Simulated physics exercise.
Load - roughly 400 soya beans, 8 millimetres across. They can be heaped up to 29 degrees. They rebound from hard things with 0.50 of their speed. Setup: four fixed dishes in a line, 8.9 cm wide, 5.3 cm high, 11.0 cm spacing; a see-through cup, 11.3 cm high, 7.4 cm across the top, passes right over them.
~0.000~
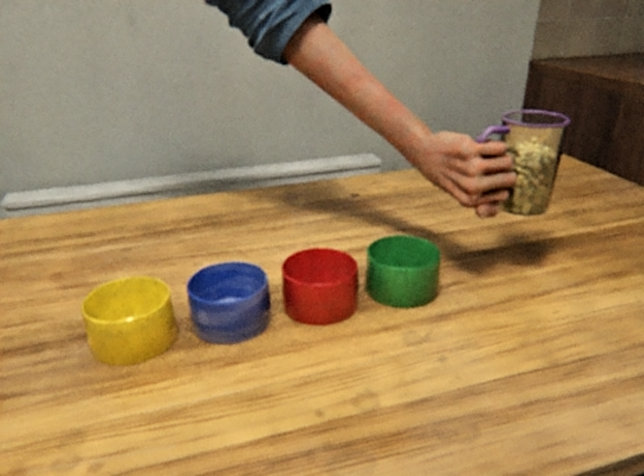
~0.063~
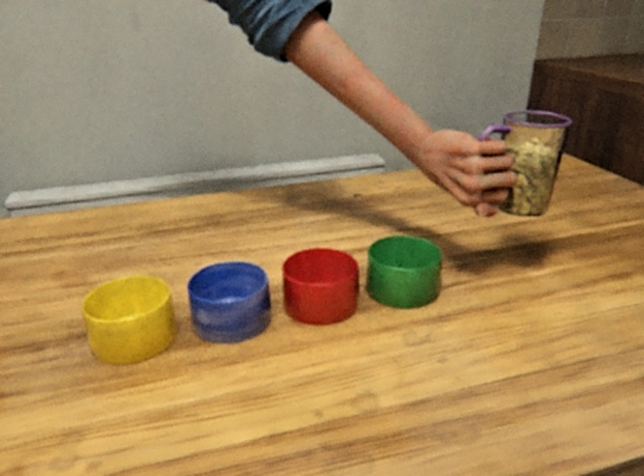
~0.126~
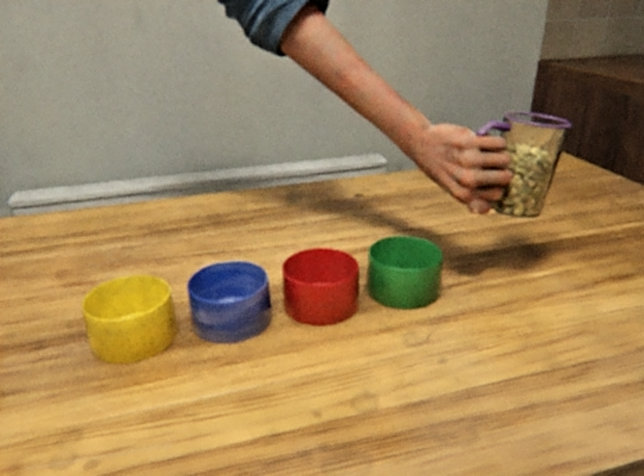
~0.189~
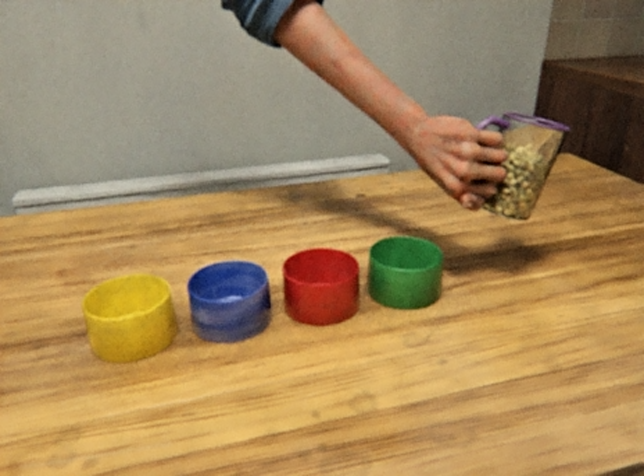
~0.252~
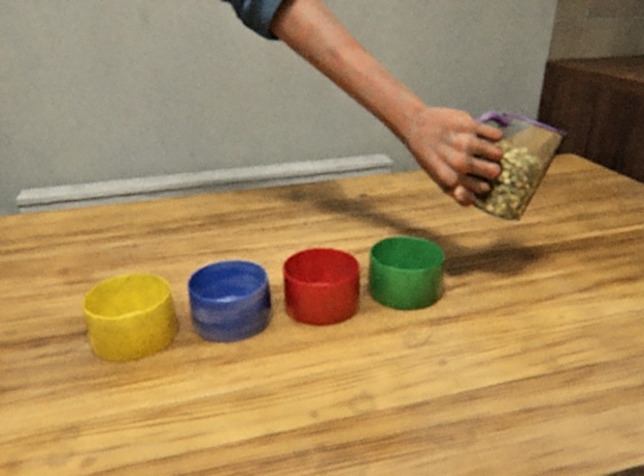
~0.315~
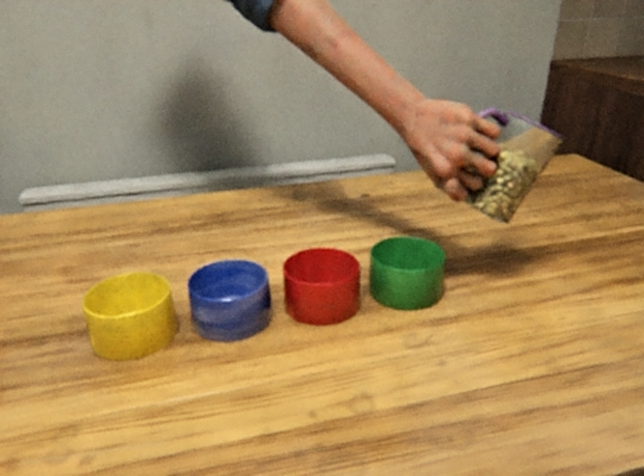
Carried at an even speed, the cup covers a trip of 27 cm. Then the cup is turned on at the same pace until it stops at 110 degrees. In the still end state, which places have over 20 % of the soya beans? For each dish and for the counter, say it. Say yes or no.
Red: No, blue: No, green: Yes, yellow: No, counter: Yes.
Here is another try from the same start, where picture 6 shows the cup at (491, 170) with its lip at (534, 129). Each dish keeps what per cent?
The red dish keeps 0, the blue dish 0, the green dish 90 and the yellow dish 0.
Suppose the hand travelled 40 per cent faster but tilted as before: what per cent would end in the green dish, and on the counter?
Green: 90; counter: 10.
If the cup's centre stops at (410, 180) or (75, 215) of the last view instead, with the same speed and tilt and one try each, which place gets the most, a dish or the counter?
Counter, then green.
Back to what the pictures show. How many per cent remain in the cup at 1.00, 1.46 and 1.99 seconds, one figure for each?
About 100, 35, 0.
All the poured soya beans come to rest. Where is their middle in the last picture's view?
After settling, the middle sits near (418, 282).
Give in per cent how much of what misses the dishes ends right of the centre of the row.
About 100 %.
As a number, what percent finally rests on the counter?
40 %.
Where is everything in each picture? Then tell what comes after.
In the first frame, cup at (528, 164), tilt 0 degrees, lip at (561, 116), moved 0.0 cm; middle of the pieces at (525, 177); green dish at (403, 252); red dish at (320, 266); blue dish at (228, 281); yellow dish at (127, 298).
In the second frame, cup at (528, 164), tilt 2 degrees, lip at (563, 117), moved 0.3 cm; middle of the pieces at (525, 178).
In the third frame, cup at (524, 165), tilt 7 degrees, lip at (562, 121), moved 1.0 cm; middle of the pieces at (520, 179).
In the fourth frame, cup at (519, 167), tilt 14 degrees, lip at (560, 126), moved 2.0 cm; middle of the pieces at (514, 180).
In the fifth frame, cup at (514, 168), tilt 20 degrees, lip at (558, 131), moved 3.0 cm; middle of the pieces at (507, 181).
In the sixth frame, cup at (508, 169), tilt 27 degrees, lip at (555, 137), moved 4.0 cm; middle of the pieces at (500, 182); green dish at (407, 253); red dish at (321, 266); blue dish at (228, 279); yellow dish at (127, 294). Its pace works out near 105 degrees a second; the hand travels 16 cm a second.
After 1.00 s, tilt 100 degrees; cup holds 100 %.
Then, at 1.46 s, tilt 110 degrees; cup holds 35 %, green 30 %.
After 1.99 s, tilt 110 degrees; cup holds 0 %, green 60 %.
At rest (2.6 s), red 0 %, blue 0 %, green 60 %, yellow 0 %, counter 40 %.
